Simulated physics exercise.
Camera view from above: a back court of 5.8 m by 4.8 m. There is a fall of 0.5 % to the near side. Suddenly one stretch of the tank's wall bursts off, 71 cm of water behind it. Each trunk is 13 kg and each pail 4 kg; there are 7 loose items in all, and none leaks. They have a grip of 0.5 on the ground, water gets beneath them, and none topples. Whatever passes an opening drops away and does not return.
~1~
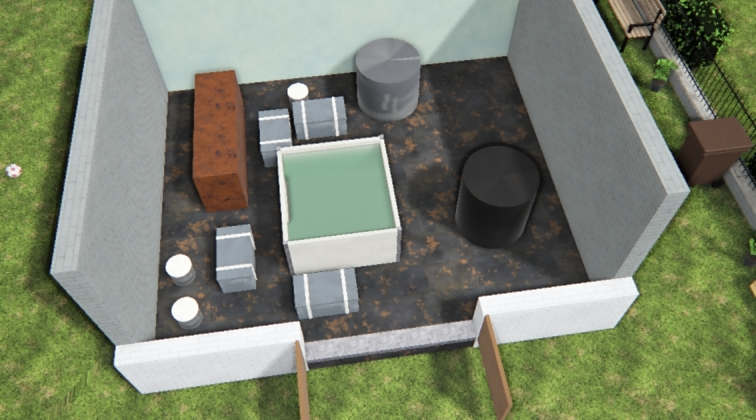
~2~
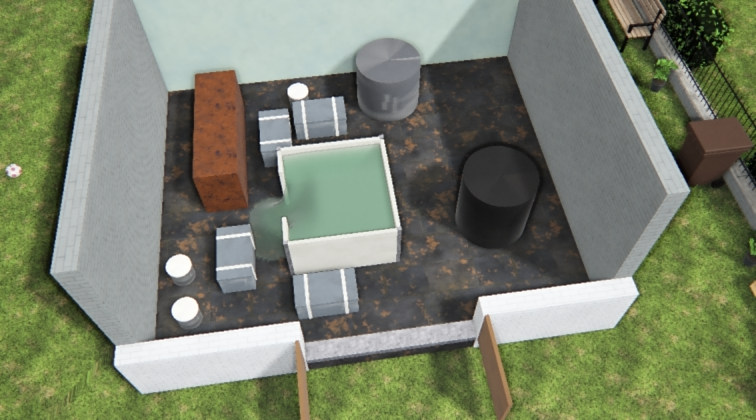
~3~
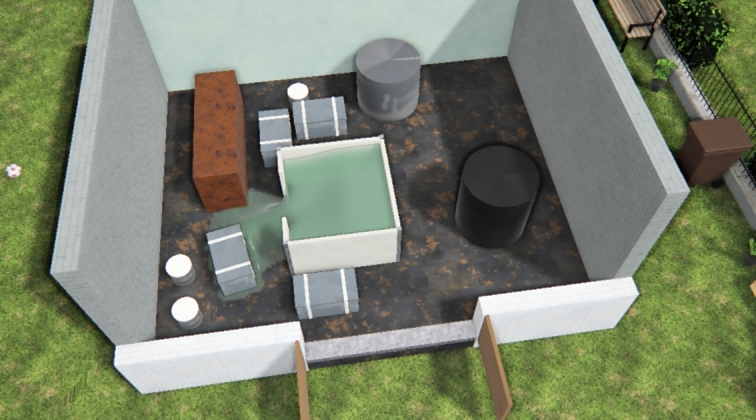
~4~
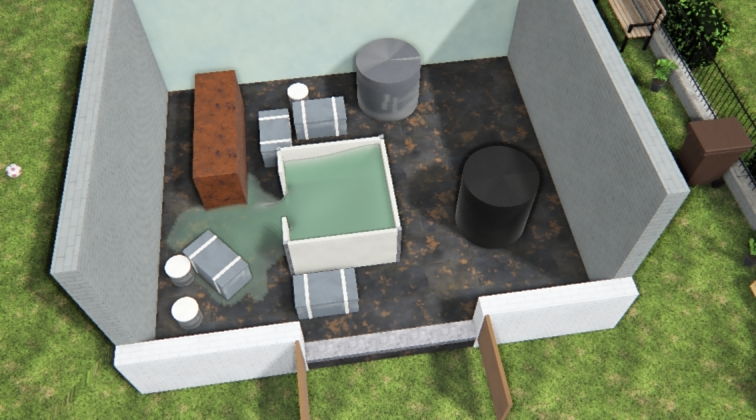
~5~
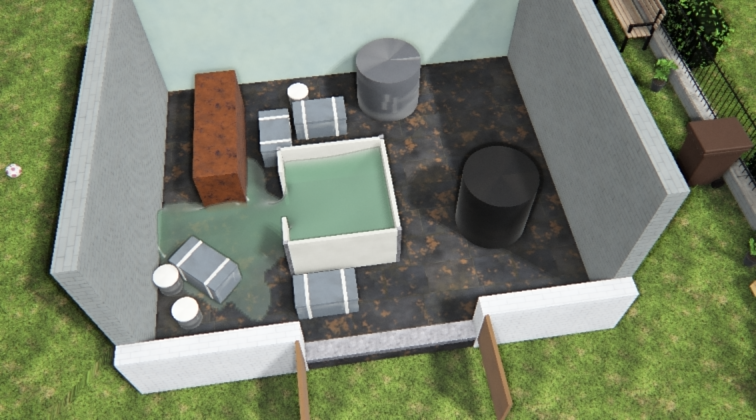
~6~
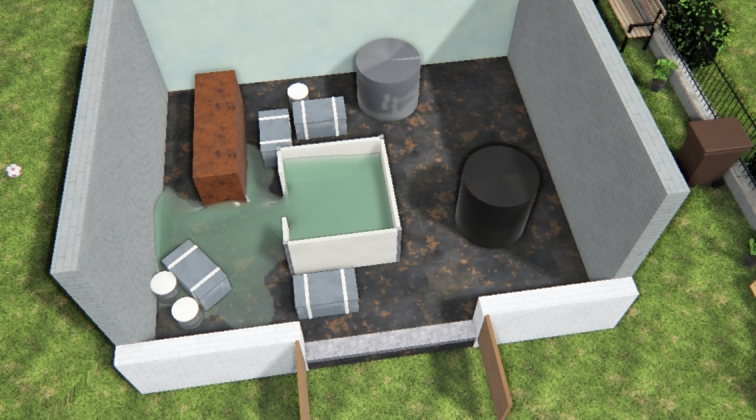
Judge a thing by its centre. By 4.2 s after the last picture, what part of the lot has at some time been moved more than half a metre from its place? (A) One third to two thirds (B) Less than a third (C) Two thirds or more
Two thirds or more (C).
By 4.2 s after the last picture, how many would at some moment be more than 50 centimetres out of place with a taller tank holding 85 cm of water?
Then 6 of them.
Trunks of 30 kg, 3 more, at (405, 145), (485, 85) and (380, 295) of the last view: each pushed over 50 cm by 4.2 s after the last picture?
Order as listed: Inside half a metre / inside half a metre / beyond half a metre.
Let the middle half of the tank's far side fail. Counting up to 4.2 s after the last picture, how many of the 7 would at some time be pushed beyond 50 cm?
Result: 4 of them.
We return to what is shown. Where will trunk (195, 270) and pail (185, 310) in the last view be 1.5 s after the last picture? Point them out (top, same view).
Somewhere around (257, 290) and (233, 321).
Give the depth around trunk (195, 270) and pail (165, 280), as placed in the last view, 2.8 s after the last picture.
Roughly 10 and 14 cm.
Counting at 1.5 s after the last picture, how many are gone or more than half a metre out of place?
Count then: 3.
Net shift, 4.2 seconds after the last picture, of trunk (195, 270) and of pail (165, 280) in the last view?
First: 300 cm. Second: 140 cm.
Then, 0.4 s after the last picture 2 of 7 are over 50 cm from their spots; 1 afloat.
Then, 1.5 s after the last picture 3 of 7 are over 50 cm from their spots; 3 afloat.
Then, 2.8 s after the last picture 4 of 7 are over 50 cm from their spots; 2 afloat.
Then, 4.2 s after the last picture 6 of 7 are over 50 cm from their spots, and 6 have been at some point; 4 afloat.
